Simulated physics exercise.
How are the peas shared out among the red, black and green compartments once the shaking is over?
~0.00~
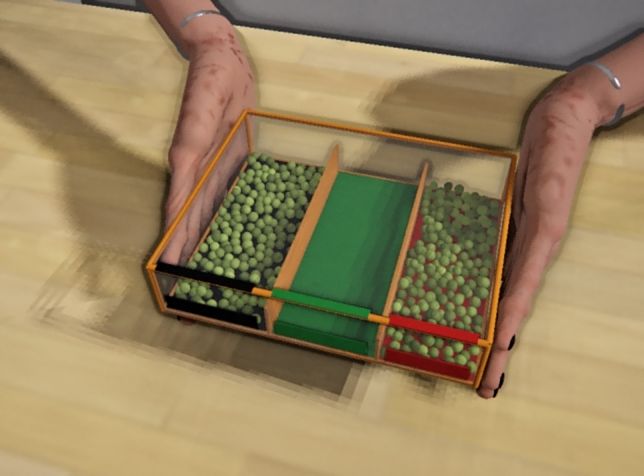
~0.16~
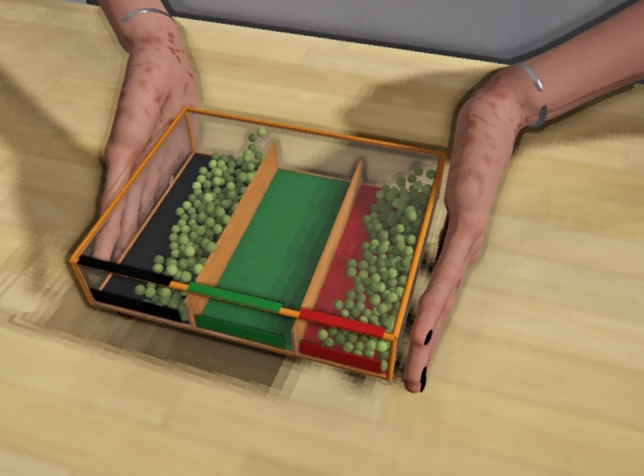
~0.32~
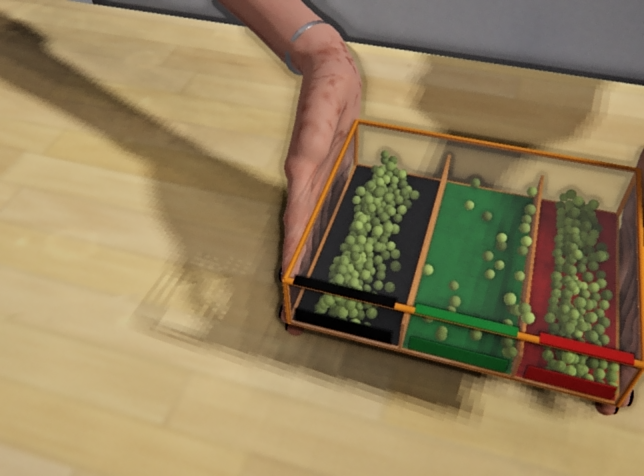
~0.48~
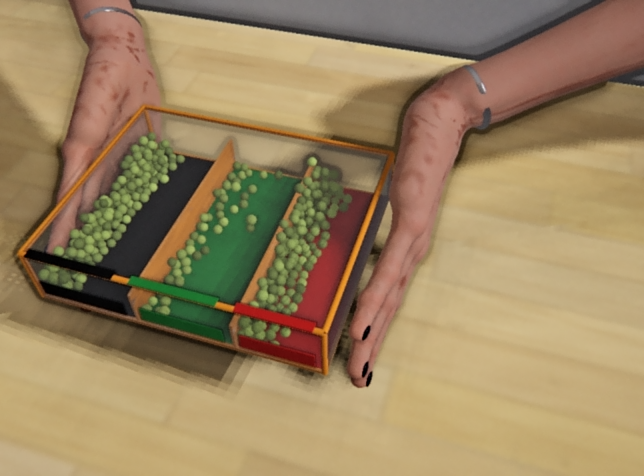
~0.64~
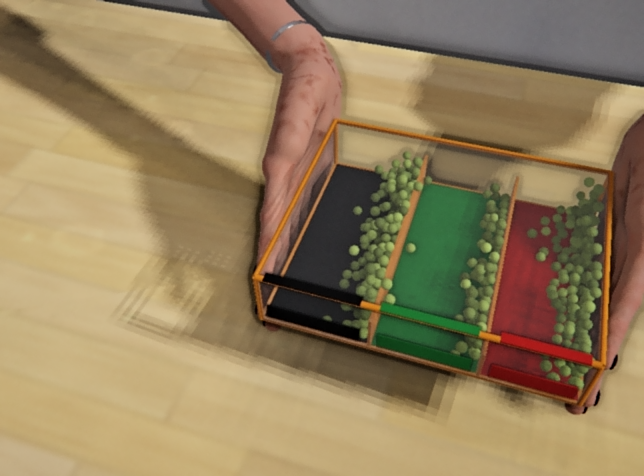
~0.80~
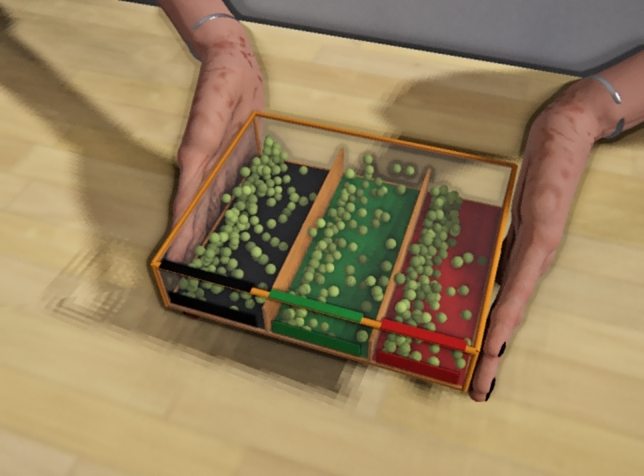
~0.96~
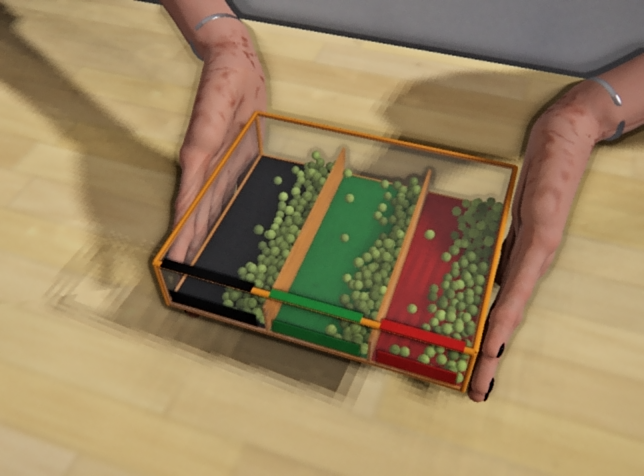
All three compartments end up with a sizeable share of the peas. The red and black ones still hold plenty, and the green one, empty at first, has a good portion too.
